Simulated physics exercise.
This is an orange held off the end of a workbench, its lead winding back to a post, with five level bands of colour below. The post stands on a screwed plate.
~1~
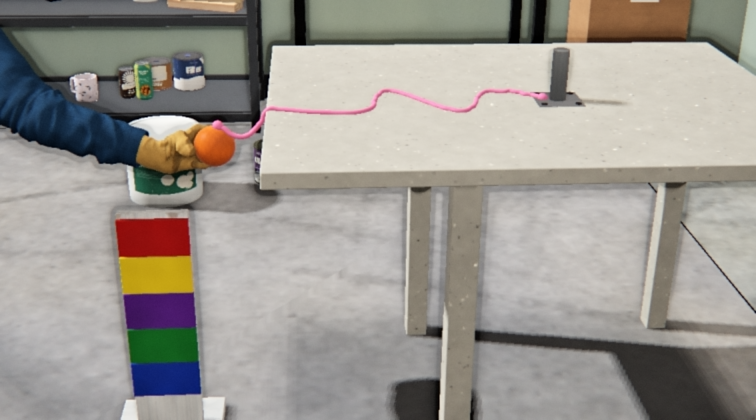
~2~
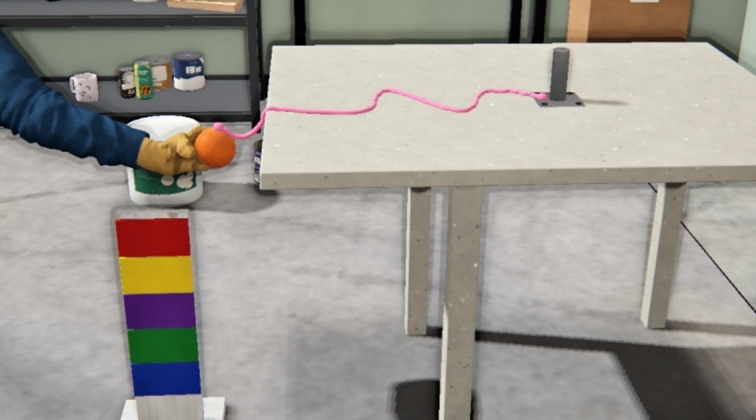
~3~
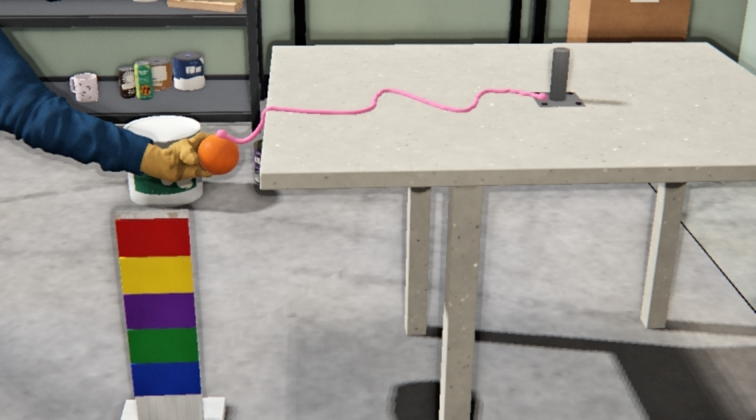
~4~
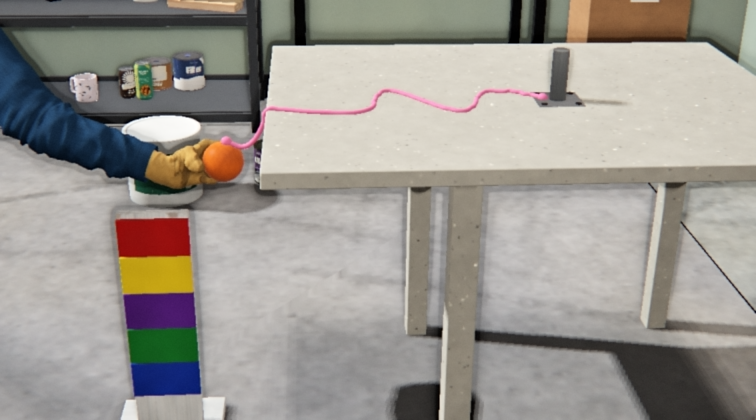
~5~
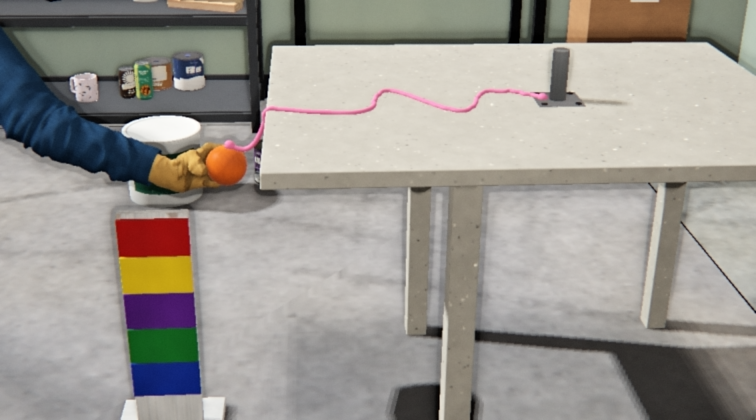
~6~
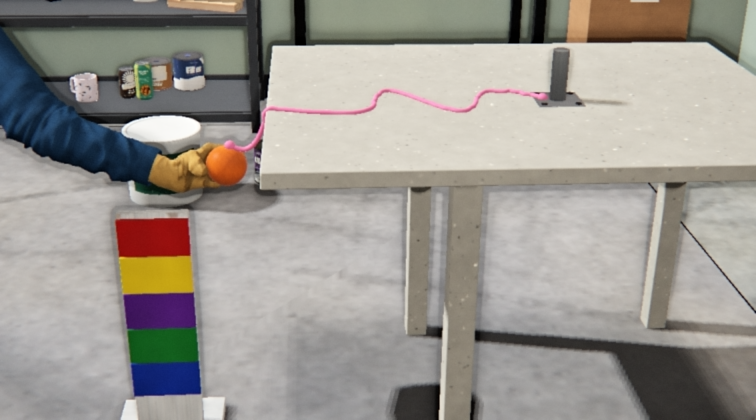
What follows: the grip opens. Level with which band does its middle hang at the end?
Its centre hangs level with the purple band.
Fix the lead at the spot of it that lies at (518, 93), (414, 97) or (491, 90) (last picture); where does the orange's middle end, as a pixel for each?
About (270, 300), (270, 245) and (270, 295).
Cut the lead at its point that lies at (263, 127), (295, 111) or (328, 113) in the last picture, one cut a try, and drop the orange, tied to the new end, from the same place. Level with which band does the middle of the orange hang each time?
Try by try: Yellow; red; no band.
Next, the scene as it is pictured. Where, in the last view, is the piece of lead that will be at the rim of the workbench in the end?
At (373, 102), roughly.
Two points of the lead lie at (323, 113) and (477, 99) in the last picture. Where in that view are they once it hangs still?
The first at (267, 183), the second at (452, 102).
A little later, orange near (263, 298); level with purple.
Next, orange near (281, 309); level with purple.
When it is over, orange near (273, 310); level with purple. Its middle rests at the purple band.
